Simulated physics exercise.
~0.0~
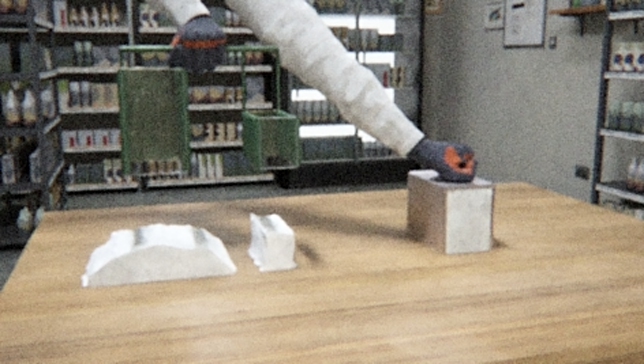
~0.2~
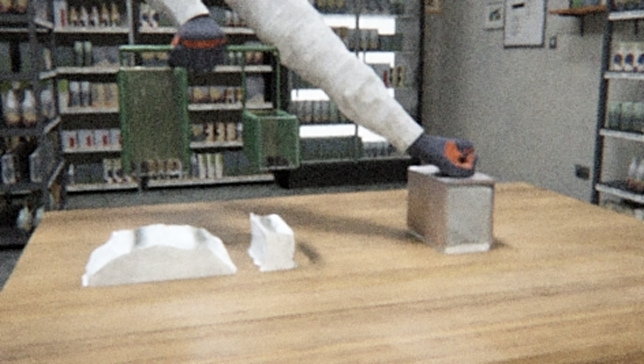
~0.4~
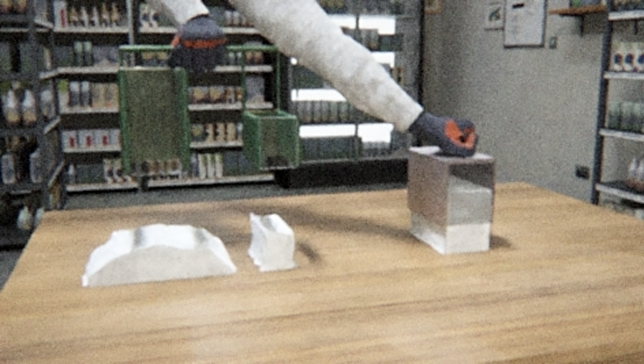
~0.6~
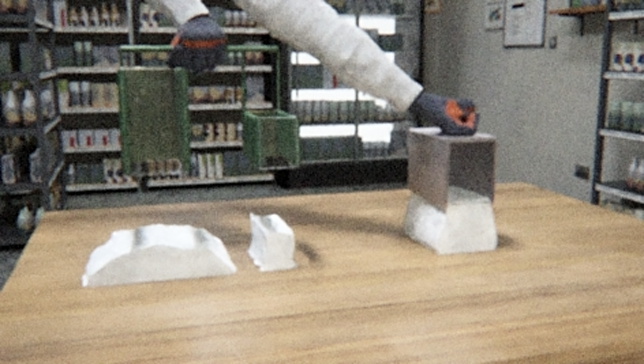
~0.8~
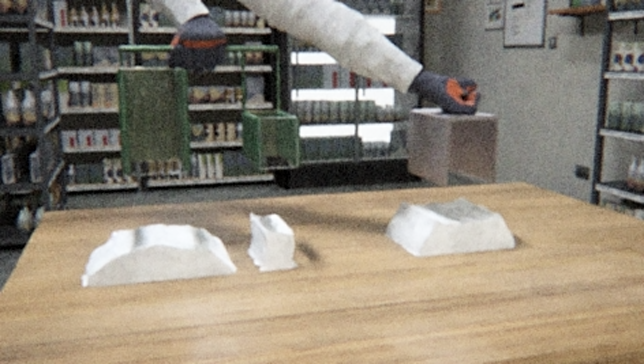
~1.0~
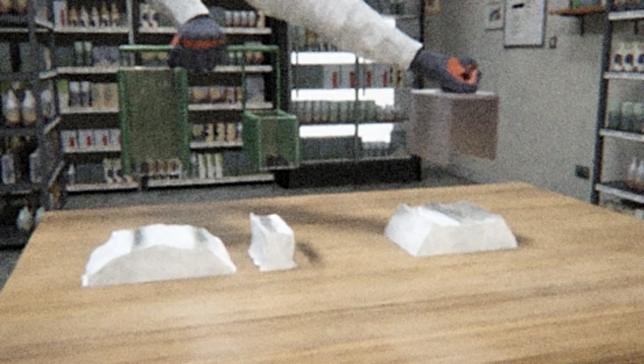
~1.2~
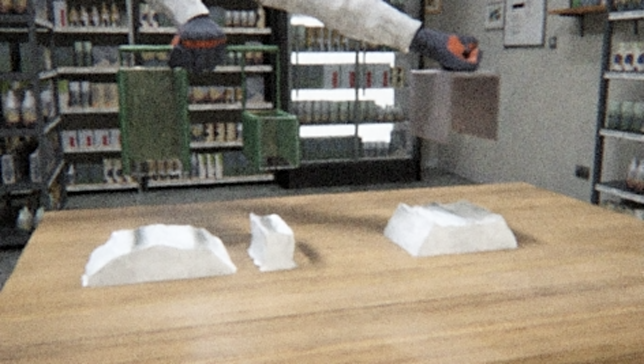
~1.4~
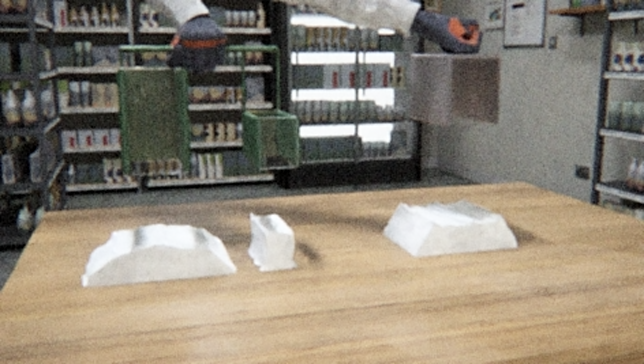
To begin with, a gloved hand at the end of a pale sleeve grips a box-shaped tin upside down on a wooden table, beside two white lumps on the left, one wide and one narrow, while another gloved hand is near green containers in front of stocked shelves. The tin starts to rise, uncovering a white block underneath. As it climbs, the block bulges and spreads at its base. Once the tin clears it, the white material has slumped into a low, wide mound. The hand keeps lifting the tin, and the mound stays still, about half the tin's depth.
